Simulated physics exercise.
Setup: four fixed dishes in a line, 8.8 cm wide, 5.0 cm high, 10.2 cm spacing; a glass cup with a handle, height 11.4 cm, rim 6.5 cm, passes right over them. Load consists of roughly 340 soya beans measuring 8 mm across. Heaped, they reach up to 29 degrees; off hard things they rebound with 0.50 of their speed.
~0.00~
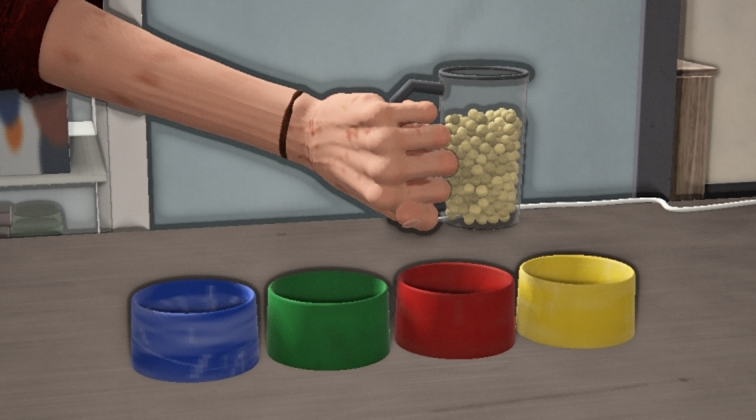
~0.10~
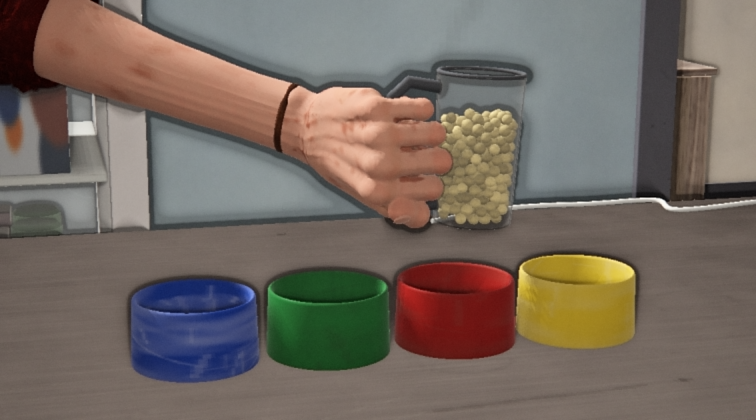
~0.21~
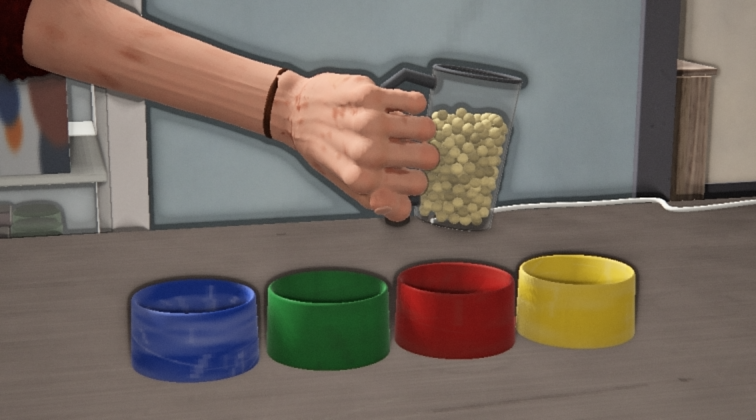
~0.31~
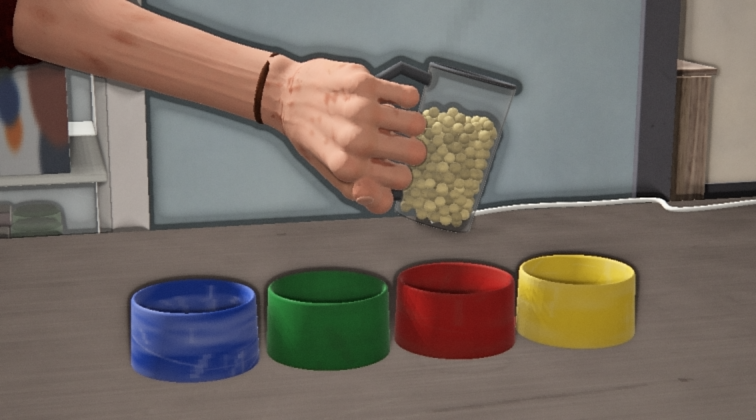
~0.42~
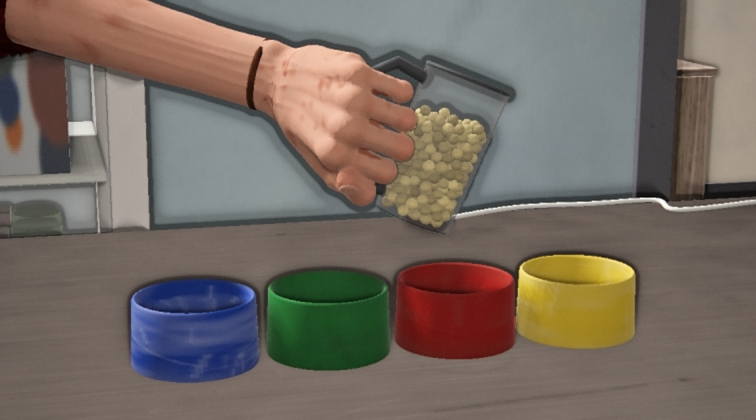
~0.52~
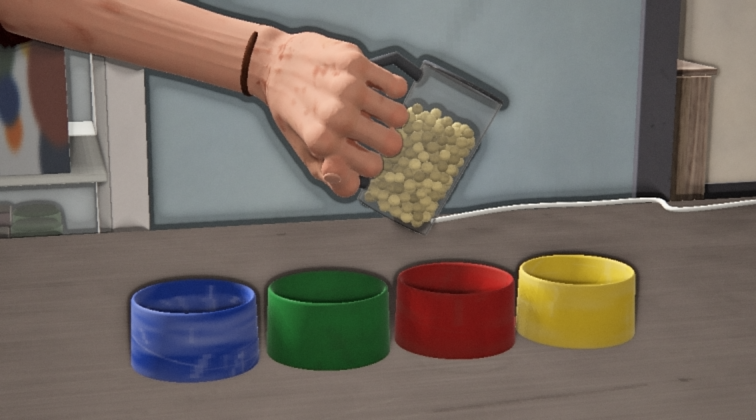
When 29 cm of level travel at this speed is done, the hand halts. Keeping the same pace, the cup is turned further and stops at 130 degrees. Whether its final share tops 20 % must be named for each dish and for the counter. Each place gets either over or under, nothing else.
At the end, red dish: It will keep a fifth or less. Blue dish: It will keep a fifth or less. Green dish: It will keep more than a fifth. Yellow dish: It will keep a fifth or less. Counter: It will keep a fifth or less.
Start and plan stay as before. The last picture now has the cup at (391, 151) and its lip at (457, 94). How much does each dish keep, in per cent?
Per cent kept: Red 0, blue 100, green 0, yellow 0.
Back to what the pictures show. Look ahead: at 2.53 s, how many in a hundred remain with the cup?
About 0 per cent.
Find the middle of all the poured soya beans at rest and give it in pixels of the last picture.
In the last view, approximately (328, 320).
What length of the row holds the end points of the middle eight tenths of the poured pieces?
6 centimetres.
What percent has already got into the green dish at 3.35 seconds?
By that moment, around 95 percent has got there.
After 1.72 s, tilt 103 degrees; cup holds 90 %, green 5 %.
After 2.53 s, tilt 130 degrees; cup holds 0 %, green 95 %.
After 3.35 s, tilt 130 degrees; cup holds 0 %, green 95 %.
At rest (3.7 s), red 0 %, blue 0 %, green 95 %, yellow 0 %, counter 5 %.
